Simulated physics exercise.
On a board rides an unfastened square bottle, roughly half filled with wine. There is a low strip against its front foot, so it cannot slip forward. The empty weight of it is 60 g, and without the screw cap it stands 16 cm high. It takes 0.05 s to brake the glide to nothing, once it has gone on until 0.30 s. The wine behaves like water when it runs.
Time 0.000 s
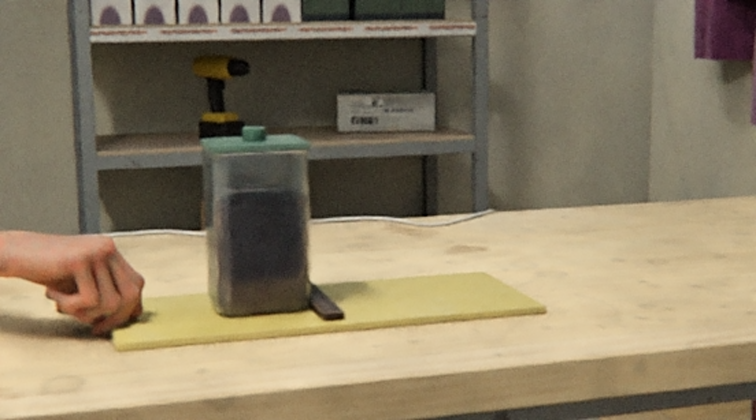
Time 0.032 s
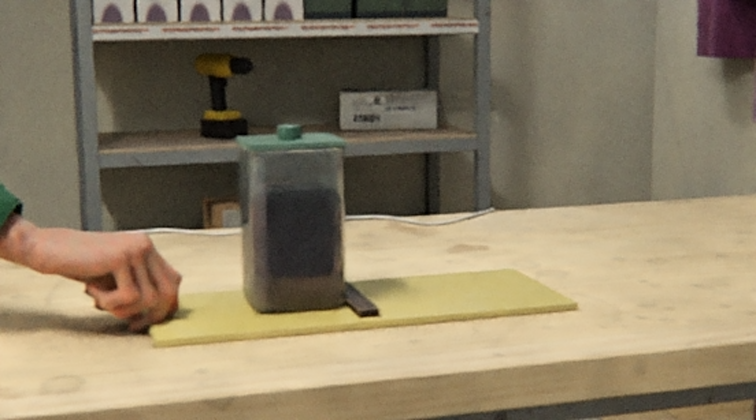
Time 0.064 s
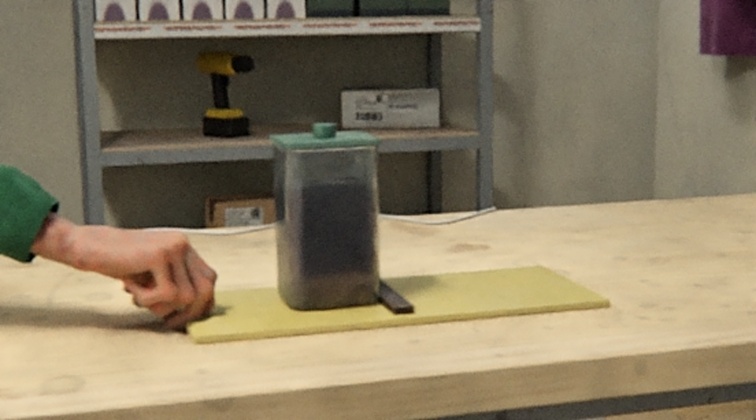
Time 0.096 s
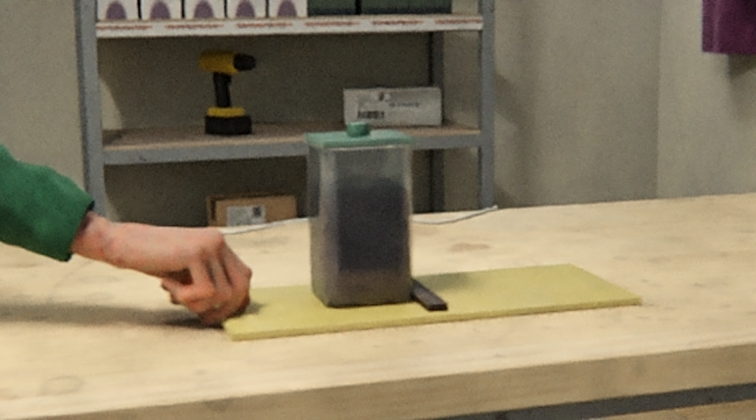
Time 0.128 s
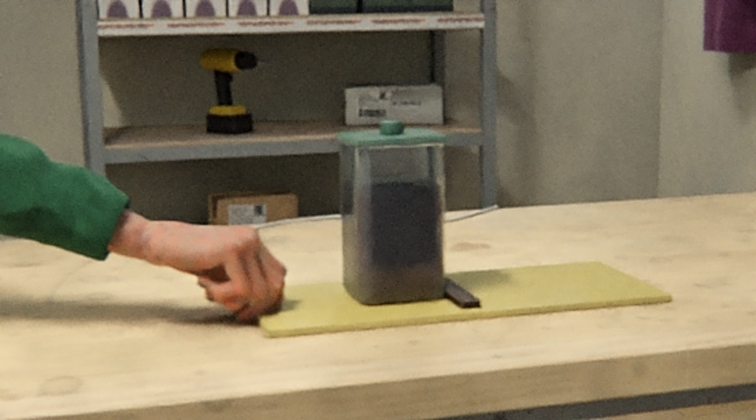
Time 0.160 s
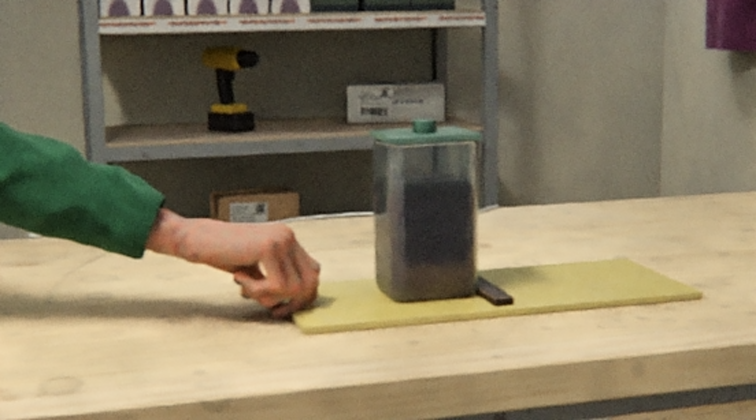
A hand in a green sleeve pushing a yellow board carrying a square, green-lidded container of dark liquid rightward across a wooden table.
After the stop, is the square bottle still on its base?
It ends up lying down.
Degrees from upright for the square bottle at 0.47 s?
The tilt is near 44°.
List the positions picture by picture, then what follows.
In the first frame, 0.0 cm from the start; square bottle, level (210, 193) left, (298, 188) right, rim (300, 148).
In the second frame, 3.3 cm from the start; square bottle, level (246, 191) left, (332, 186) right.
In the third frame, 6.7 cm from the start; square bottle, level (282, 186) left, (366, 181) right.
In the fourth frame, 10.0 cm from the start; square bottle, level (316, 187) left, (399, 182) right.
In the fifth frame, 13.3 cm from the start; square bottle, level (348, 182) left, (431, 179) right.
In the sixth frame, 16.6 cm from the start; square bottle, level (381, 182) left, (463, 178) right.
Then, 0.35 s in, the board moves at 0.00 m/s; the square bottle leans 10°.
Then, 0.47 s in, the square bottle leans 43°.
Then, 0.63 s in, the square bottle lies on its side.
Then, 0.85 s in, the square bottle lies on its side.
Finally, the square bottle lies on its side.
